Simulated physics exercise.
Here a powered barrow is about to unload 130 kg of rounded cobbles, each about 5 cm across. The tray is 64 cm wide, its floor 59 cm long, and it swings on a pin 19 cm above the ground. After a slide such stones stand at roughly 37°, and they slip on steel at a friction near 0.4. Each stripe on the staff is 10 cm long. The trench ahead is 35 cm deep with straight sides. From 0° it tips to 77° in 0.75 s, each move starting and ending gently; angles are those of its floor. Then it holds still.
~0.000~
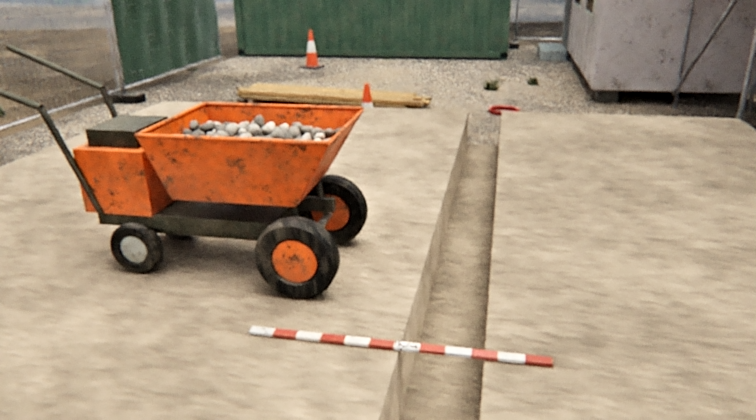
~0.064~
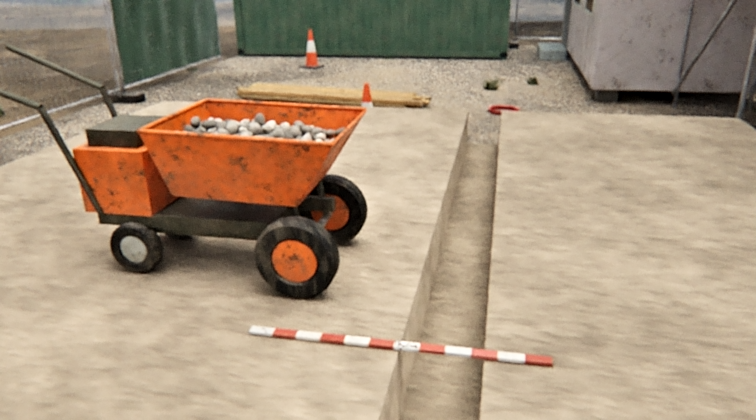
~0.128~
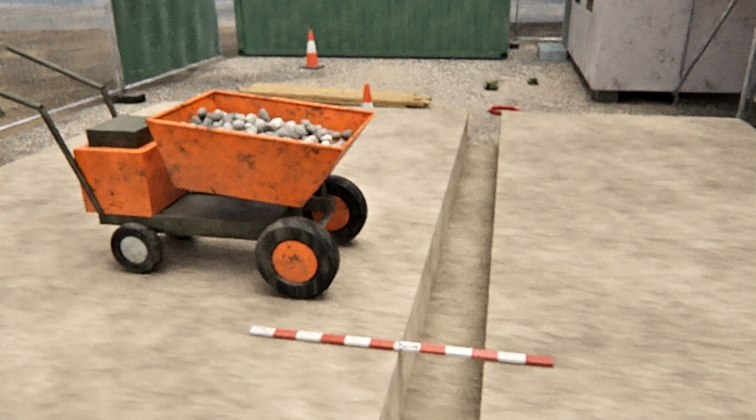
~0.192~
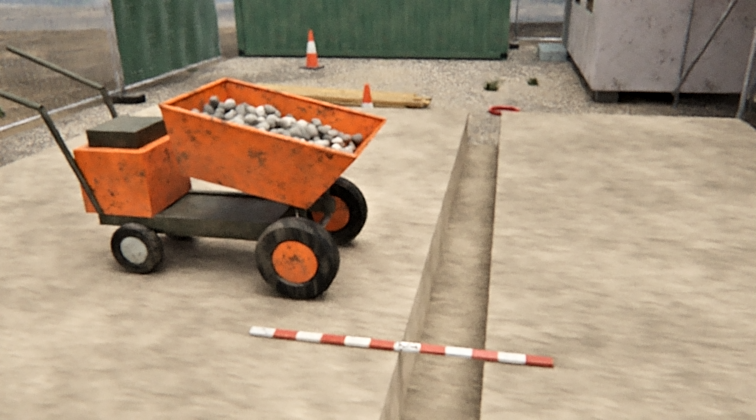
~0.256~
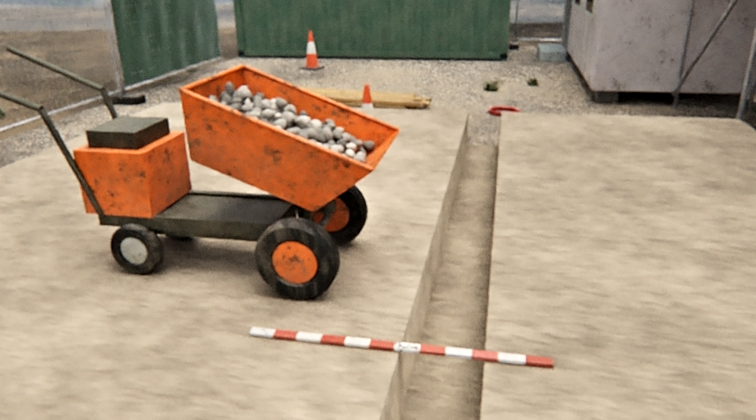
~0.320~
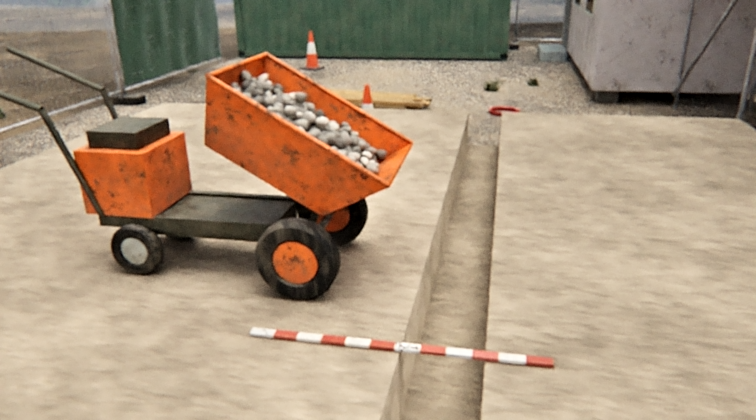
In a fenced yard with a green container and traffic cones, an orange powered barrow loaded with rounded grey stones stands left of a narrow trench. Its tray starts level, then swings forward, the rear rising steadily until the floor slopes steeply toward the right, stones still inside.
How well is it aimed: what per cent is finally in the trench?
Some 72 per cent of it.
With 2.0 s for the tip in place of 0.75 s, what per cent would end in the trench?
Then about 95 per cent.
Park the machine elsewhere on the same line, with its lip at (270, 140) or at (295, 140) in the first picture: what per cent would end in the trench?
Near 75 per cent from the first place, 95 from the second.
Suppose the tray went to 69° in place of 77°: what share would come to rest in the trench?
In that case some 60 per cent.
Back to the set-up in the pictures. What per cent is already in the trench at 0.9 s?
Some 30 per cent.
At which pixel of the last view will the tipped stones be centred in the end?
Near (471, 324).
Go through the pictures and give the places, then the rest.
The first picture shows lip at (328, 144), floor tilted 0°, highest stones at (251, 128).
In the second picture, the tray is at 2°, its lip at (331, 145); the top of the load is at (251, 126); the stones move at 0.4 m/s on average.
The third picture shows lip at (342, 150), floor tilted 6°, highest stones at (233, 119); the stones move at 0.7 m/s on average.
The fourth picture shows lip at (356, 158), floor tilted 13°, highest stones at (234, 109); the stones move at 1.0 m/s on average.
In the fifth picture, the tray is at 21°, its lip at (372, 170); the top of the load is at (247, 98); the stones move at 1.2 m/s on average.
The sixth picture shows lip at (389, 186), floor tilted 30°, highest stones at (259, 87); the stones move at 1.3 m/s on average.
After 0.6 s the floor is at 65°; 100 % in the tray; the foremost stones are at (418, 219).
After 0.9 s the floor is at 77°; 62 % in the tray, 29 % in the trench, 9 % past the trench; the foremost stones are at (526, 288).
After 1.2 s the floor is at 77°; 17 % in the tray, 55 % in the trench, 28 % past the trench; the foremost stones are at (698, 314).
After 3.2 s the floor is at 77°; 0 % in the tray, 72 % in the trench, 28 % past the trench; the foremost stones are past the picture's edge.
